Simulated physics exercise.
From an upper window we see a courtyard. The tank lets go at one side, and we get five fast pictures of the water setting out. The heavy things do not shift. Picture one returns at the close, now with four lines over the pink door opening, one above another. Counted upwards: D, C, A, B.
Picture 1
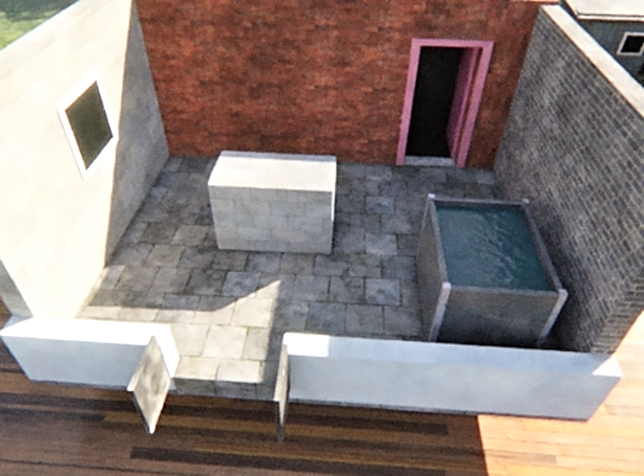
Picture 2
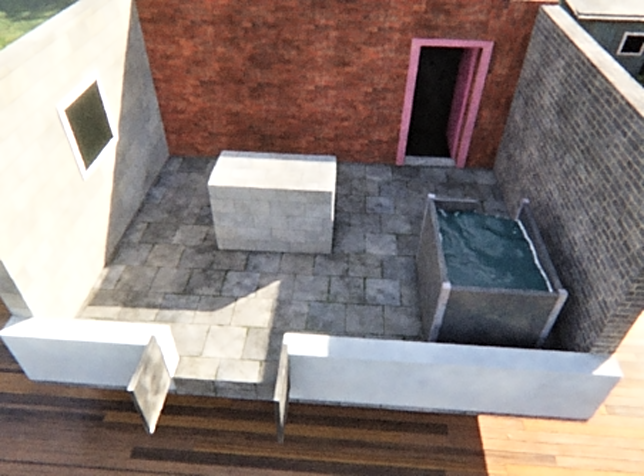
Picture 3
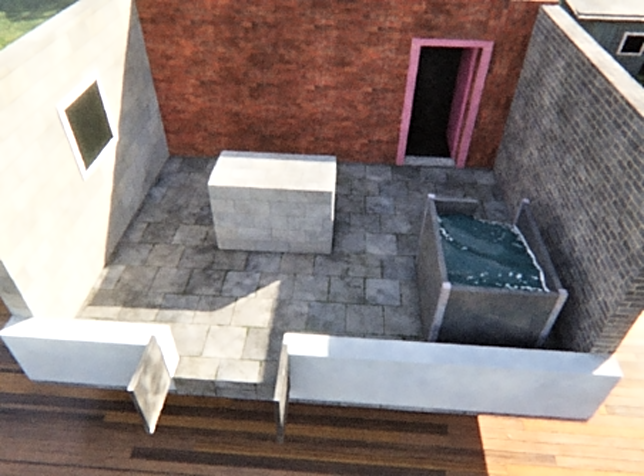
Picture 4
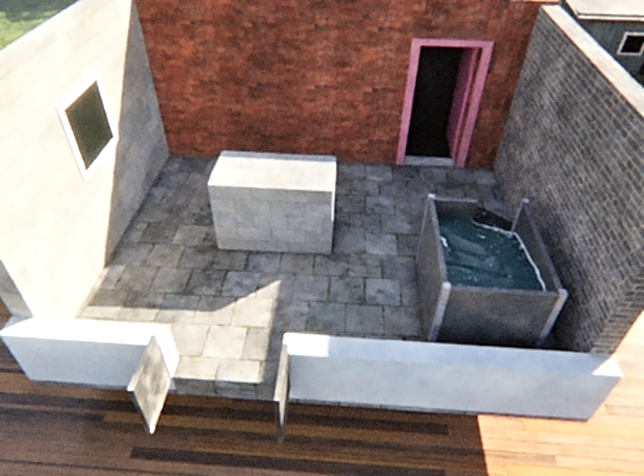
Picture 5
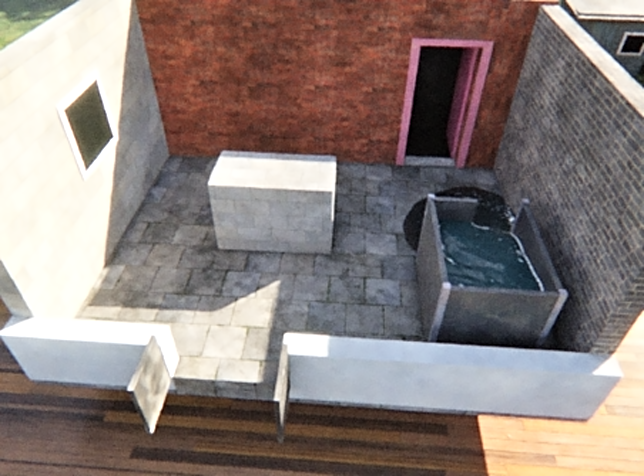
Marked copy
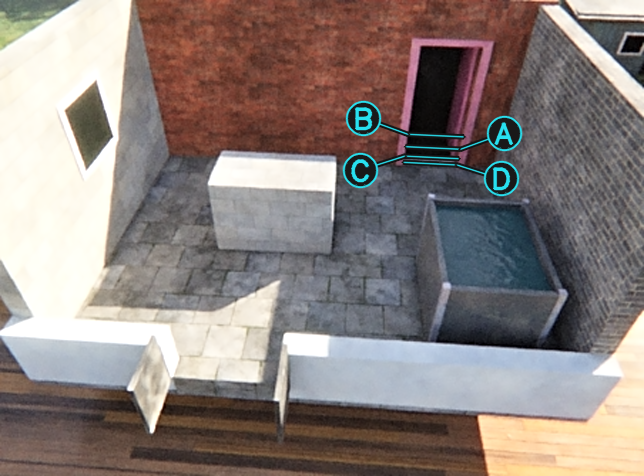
Water churning and dropping lower in a grey tank in a walled courtyard, then a dark wet patch spreading on the paving behind it.
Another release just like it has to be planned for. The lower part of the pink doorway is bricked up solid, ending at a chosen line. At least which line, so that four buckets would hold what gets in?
Mark A.
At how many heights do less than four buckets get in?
Two of them.
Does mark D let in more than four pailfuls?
Yes, that goes wrong.
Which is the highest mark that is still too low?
That is mark C.
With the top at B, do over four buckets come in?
No, that is safe.
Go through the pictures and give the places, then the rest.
In the first frame, water in the tank at rest, its middle at (488, 246); foot of the pink doorway at (429, 165); open gate at (226, 327).
In the second frame, water covers 1 % of the ground, its front hidden from here.
In the third frame, water covers 3 % of the ground, its front hidden from here.
In the fourth frame, water covers 6 % of the ground, its front hidden from here.
In the fifth frame, front seen at (479, 191), 11 % of the ground wet.
On the marked copy, A at (433, 147); B at (435, 135); C at (431, 157); D at (430, 163); from the bottom up D, C, A, B.
Choosing A, a bucket or two gets in.
Choosing B, nothing gets over.
Choosing C, some 15 bucketfuls get in.
Choosing D, dozens of bucketfuls pour in.
